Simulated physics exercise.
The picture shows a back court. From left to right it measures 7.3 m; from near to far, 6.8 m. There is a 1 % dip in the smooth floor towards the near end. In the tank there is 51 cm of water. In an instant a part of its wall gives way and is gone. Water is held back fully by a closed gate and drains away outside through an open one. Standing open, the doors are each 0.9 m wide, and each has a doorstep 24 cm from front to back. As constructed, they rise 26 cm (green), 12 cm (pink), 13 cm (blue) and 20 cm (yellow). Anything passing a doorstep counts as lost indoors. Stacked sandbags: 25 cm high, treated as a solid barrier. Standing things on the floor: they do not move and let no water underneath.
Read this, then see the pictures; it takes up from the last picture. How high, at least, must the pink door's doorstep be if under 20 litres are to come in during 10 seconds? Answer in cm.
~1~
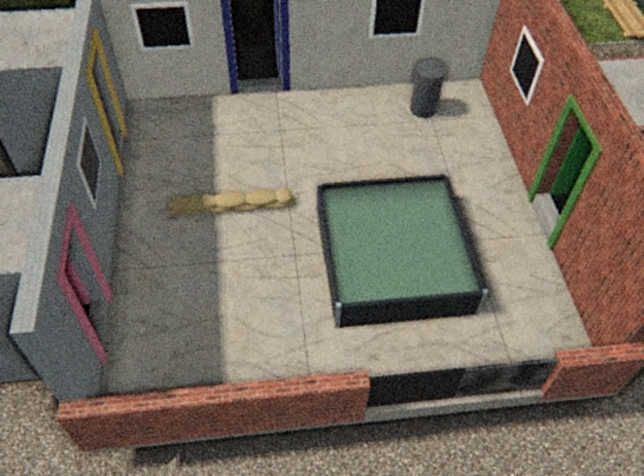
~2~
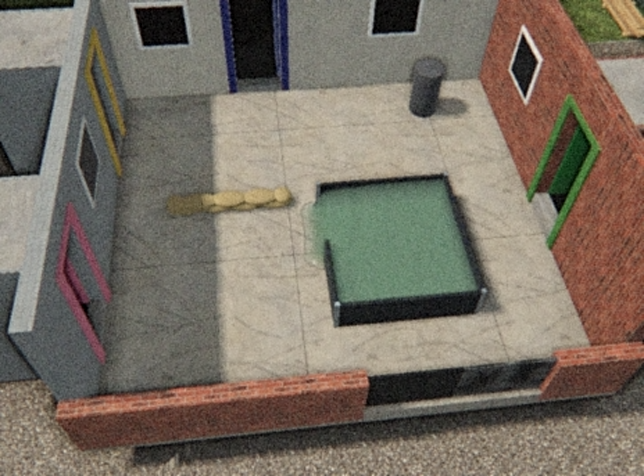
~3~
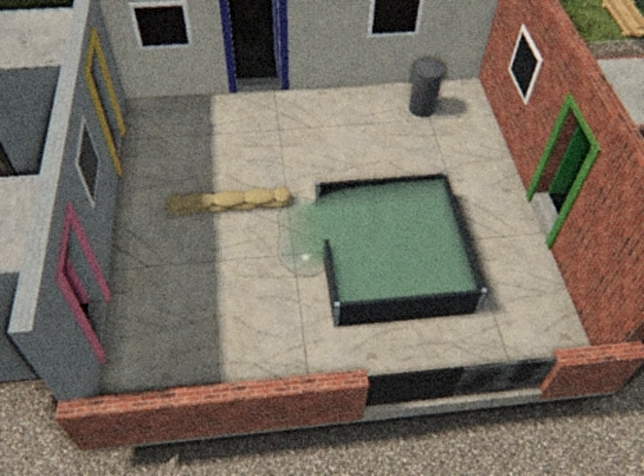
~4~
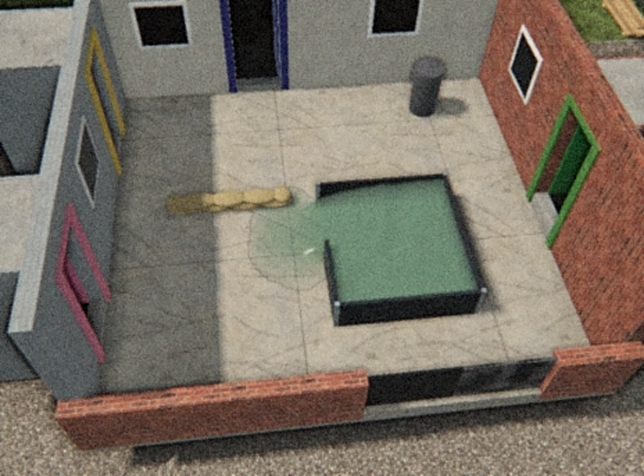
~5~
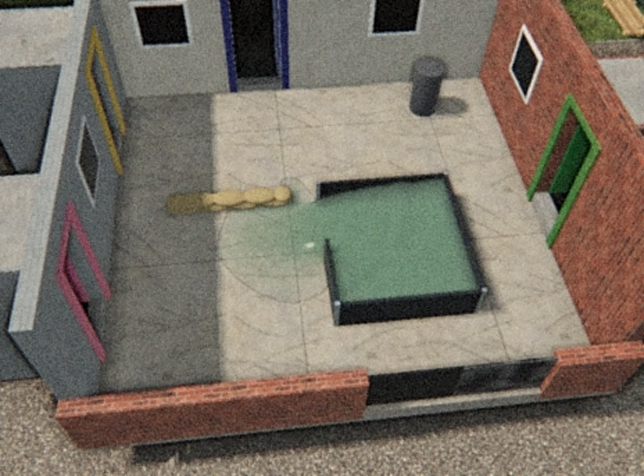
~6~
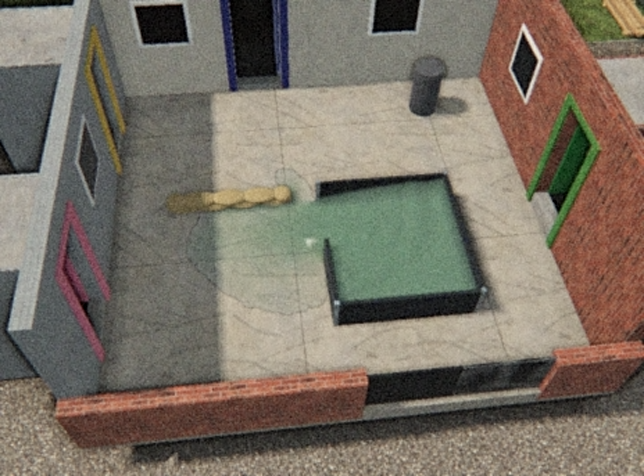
I would say about 14.5 cm.
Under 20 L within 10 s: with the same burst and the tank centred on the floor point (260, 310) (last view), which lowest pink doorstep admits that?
Close to 26 cm would do it.
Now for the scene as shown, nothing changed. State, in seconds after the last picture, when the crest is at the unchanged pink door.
Around 2.0 s, give or take.
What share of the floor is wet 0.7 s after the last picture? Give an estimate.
The wet part is about 20 per cent.
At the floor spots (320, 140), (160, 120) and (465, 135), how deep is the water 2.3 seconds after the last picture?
Some 1, 1 and 0 cm.
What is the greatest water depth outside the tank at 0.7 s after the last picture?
I'd estimate roughly 30 cm.
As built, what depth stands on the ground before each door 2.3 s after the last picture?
In cm: Green 0, pink 19, blue 1, yellow 4.
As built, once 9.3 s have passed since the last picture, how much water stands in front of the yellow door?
Depth: Near 3.5 cm.
Then, 0.7 s after the last picture water covers 20 % of the floor, deepest (30 cm) near (316, 221); it has not reached the pink door.
Then, 2.3 s after the last picture water covers 30 % of the floor, deepest (34 cm) near (96, 423); 19 cm at the pink door, 12 litres in over its 12 cm doorstep.
Then, 9.3 s after the last picture water covers 90 % of the floor, deepest (14 cm) near (583, 372); 9 cm at the pink door, 45 litres in over its 12 cm doorstep.
At the pink door as built, the water peaked near 20 cm, 2.1 s after the last picture.
Run again over the same 10 s with other heights there, 28 litres in over 13.5 cm, 5 litres over 18 cm. The limit of 20 litres is kept from about 14.5 cm up.
